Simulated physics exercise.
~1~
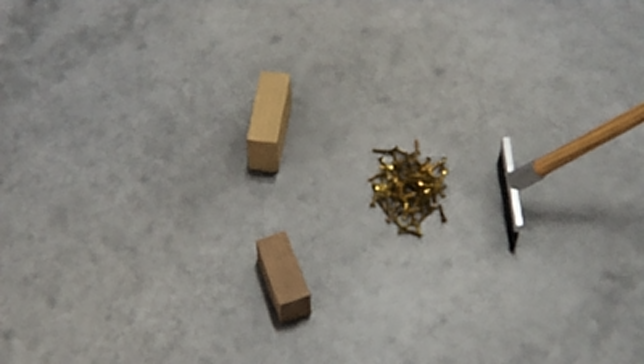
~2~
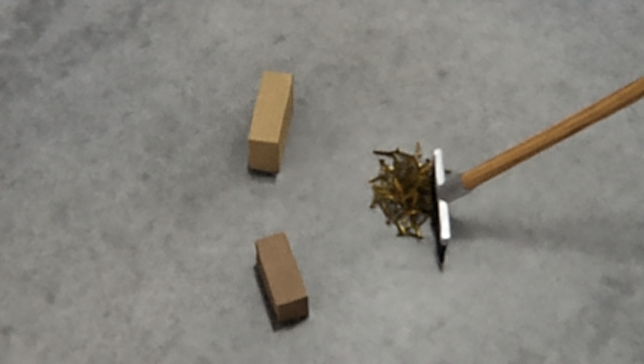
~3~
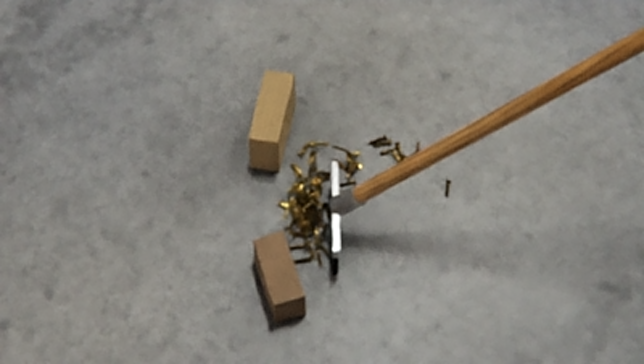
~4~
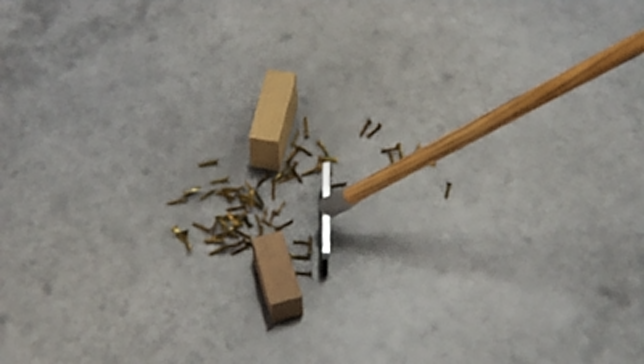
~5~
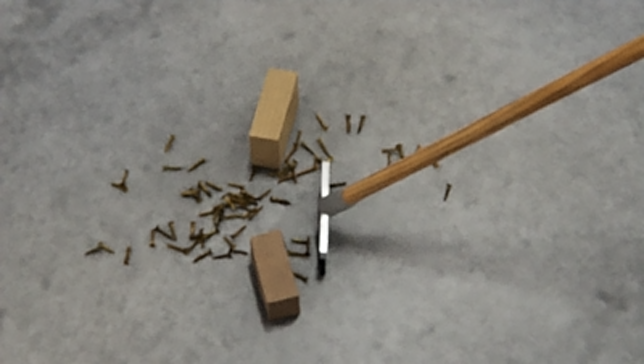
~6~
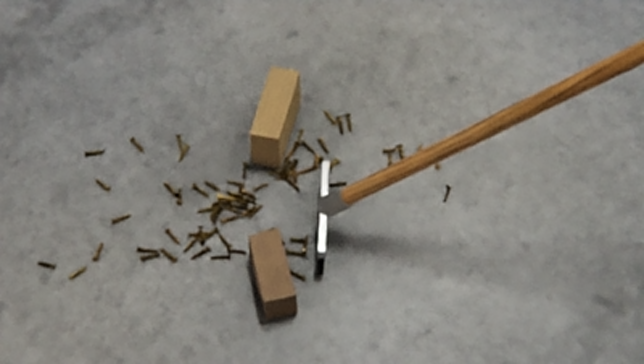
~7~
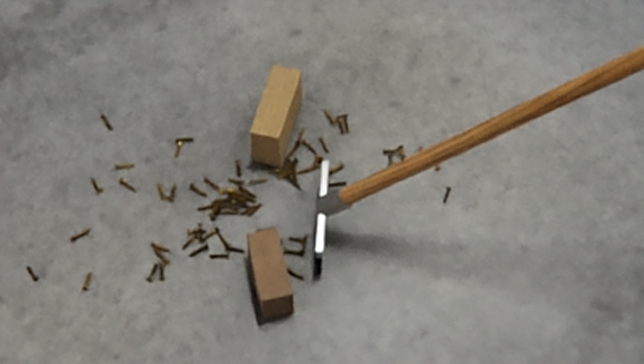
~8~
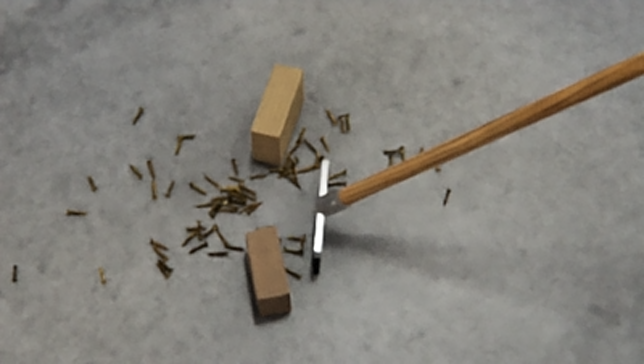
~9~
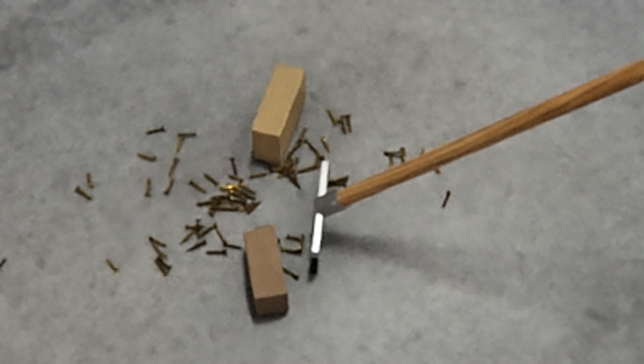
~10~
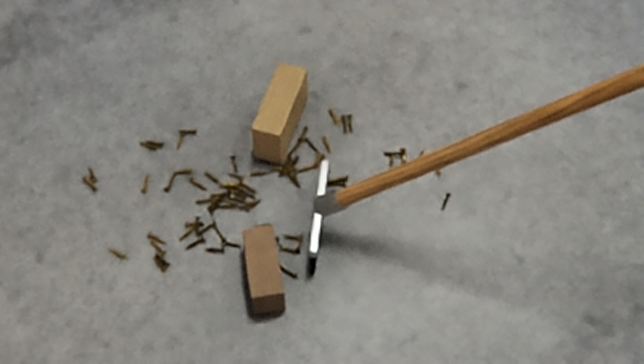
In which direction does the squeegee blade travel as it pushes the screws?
The blade travels to the left, toward the two blocks.
